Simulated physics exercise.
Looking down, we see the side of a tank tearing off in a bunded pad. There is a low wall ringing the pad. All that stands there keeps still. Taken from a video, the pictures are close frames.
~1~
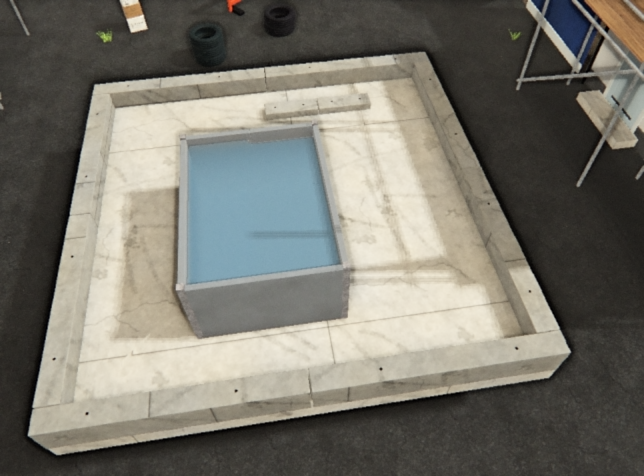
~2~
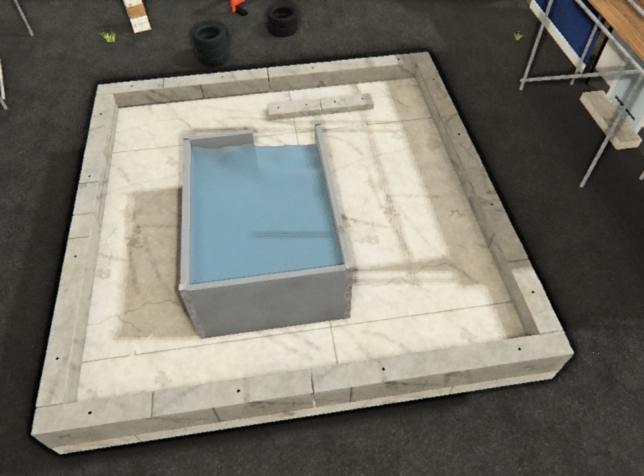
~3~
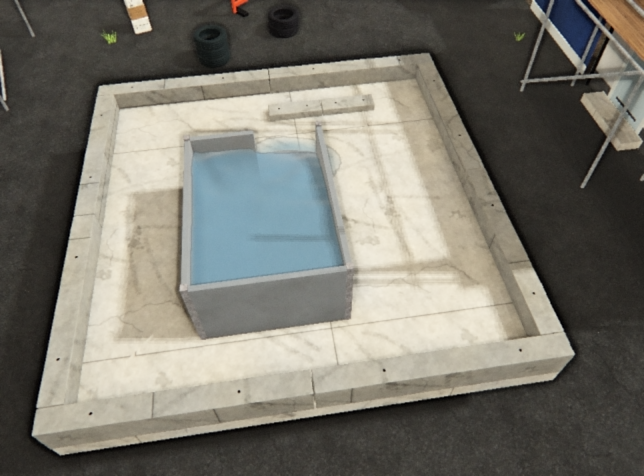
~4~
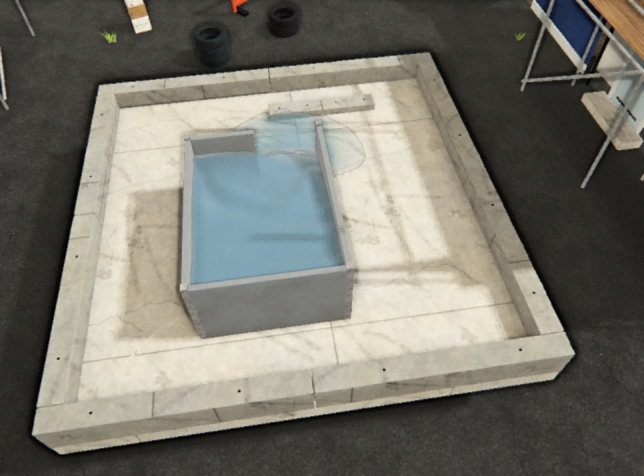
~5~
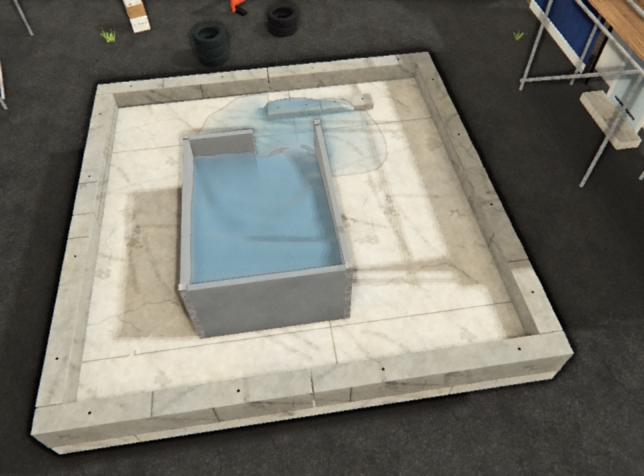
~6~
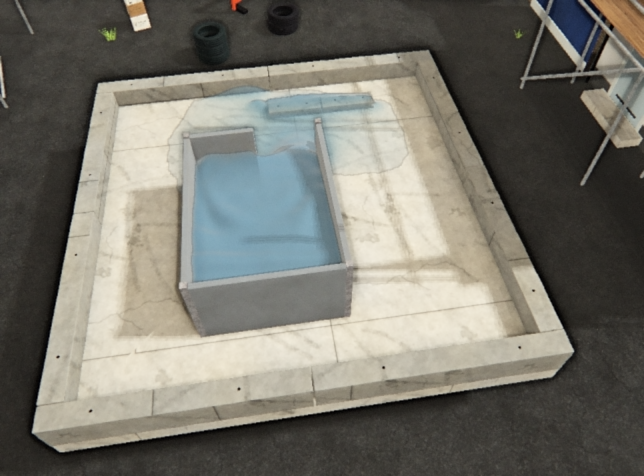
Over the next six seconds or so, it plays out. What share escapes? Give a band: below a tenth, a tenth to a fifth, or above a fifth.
Escaping water falls short of a tenth.
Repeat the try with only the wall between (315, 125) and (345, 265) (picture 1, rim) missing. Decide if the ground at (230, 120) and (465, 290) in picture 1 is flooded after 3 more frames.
In sequence: Spared, drenched.
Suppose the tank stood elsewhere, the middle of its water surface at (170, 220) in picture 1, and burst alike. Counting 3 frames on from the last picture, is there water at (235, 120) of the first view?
Submerged.
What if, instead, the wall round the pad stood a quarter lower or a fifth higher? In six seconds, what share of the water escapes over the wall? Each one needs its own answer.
About 14 percent in the first case, about 2 percent in the second.
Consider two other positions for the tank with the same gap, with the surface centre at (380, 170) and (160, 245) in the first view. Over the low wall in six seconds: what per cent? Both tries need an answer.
Roughly 12 per cent, then roughly 4 per cent.
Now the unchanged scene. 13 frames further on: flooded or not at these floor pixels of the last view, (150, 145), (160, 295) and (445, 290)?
Taking them in the order asked, they are waterlogged, unflooded and unflooded.
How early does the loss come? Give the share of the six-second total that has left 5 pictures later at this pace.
I'd put it at 20 per cent.
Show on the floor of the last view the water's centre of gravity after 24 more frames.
Around (288, 195).
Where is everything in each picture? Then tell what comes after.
The first frame shows the water tank at (257, 201) is whole and still.
In the second frame, the front is at a hidden place, out from the gap on the water tank's far side.
In the third frame, the front is at a hidden place, out from the gap on the water tank's far side.
In the fourth frame, the front is at (262, 118), out from the gap on the water tank's far side.
In the fifth frame, water pours out on the water tank's far side and has run to (250, 97).
In the sixth frame, the front is at (205, 100), out from the gap on the water tank's far side.
A moment on, water covers 30 % of the floor; the low wall has let 1 % over.
Next, water covers 35 % of the floor; the low wall has let 1 % over.
Then, water covers 45 % of the floor; the low wall has let 4 % over.
Later, water covers 80 % of the floor; the low wall has let 6 % over.
In the end, water covers 85 % of the floor; the low wall has let 6 % over.
